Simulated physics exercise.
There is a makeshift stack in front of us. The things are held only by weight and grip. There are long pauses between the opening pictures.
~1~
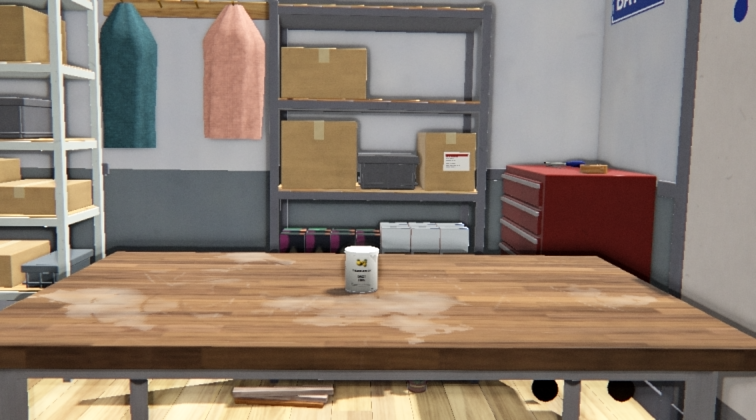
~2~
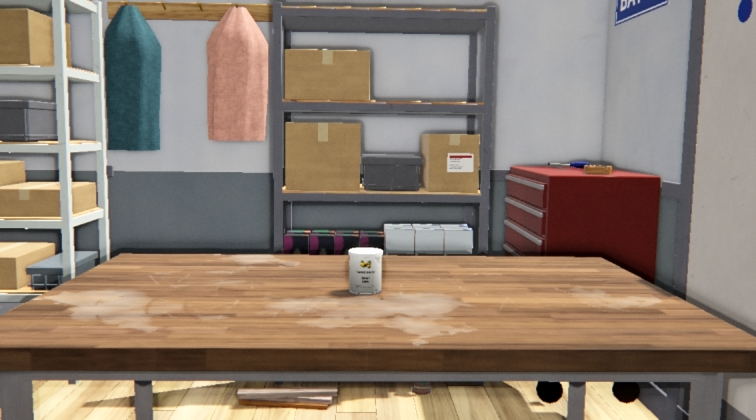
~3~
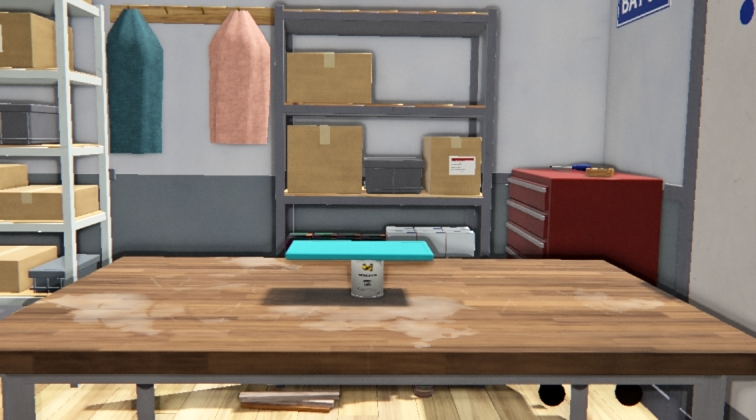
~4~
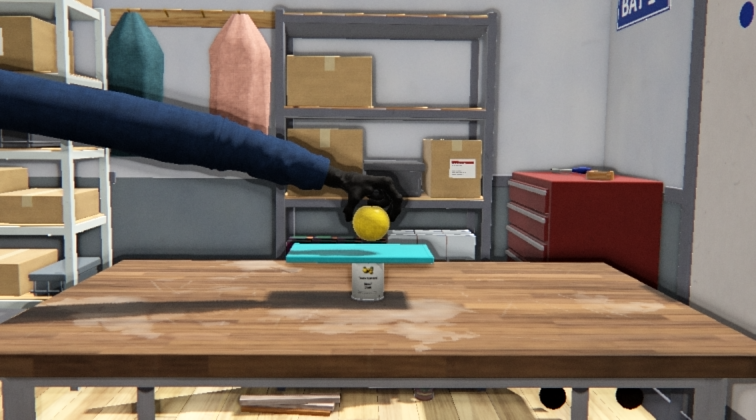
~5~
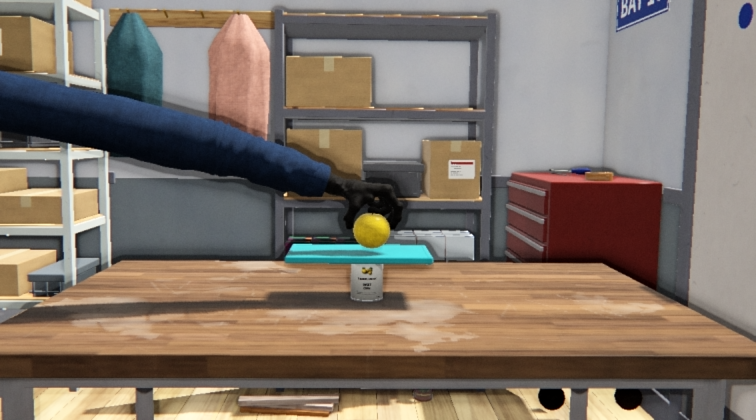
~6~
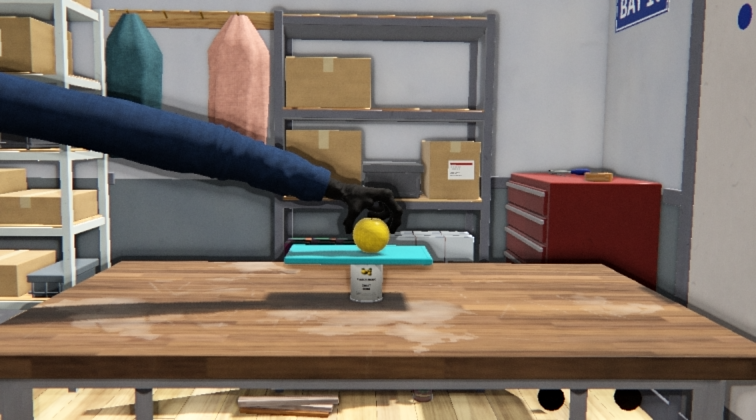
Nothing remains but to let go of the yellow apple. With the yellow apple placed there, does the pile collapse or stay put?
It will support the load.
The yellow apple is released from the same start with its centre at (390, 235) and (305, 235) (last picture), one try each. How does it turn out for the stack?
It stays steady first and tips over second.
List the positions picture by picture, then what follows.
In the first picture, the last thing is not in view yet; white tin (362, 270).
In the second picture, the last thing is not in view yet; white tin (366, 271).
In the third picture, the last thing is not in view yet; white tin (367, 274).
The fourth picture shows on its way; yellow apple (371, 223); white tin (368, 277).
The fifth picture shows on its way; yellow apple (372, 231); white tin (367, 278).
The sixth picture shows in place under the hand; yellow apple (371, 235); white tin (366, 278).
Then, 0.20 s later than the last frame, all is still.
Then, 0.40 s later than the last frame, yellow apple resting near (371, 235).
When it is over, all 3 as before. End places, in pixels of the last picture, yellow apple near (371, 235). The stack keeps its balance.
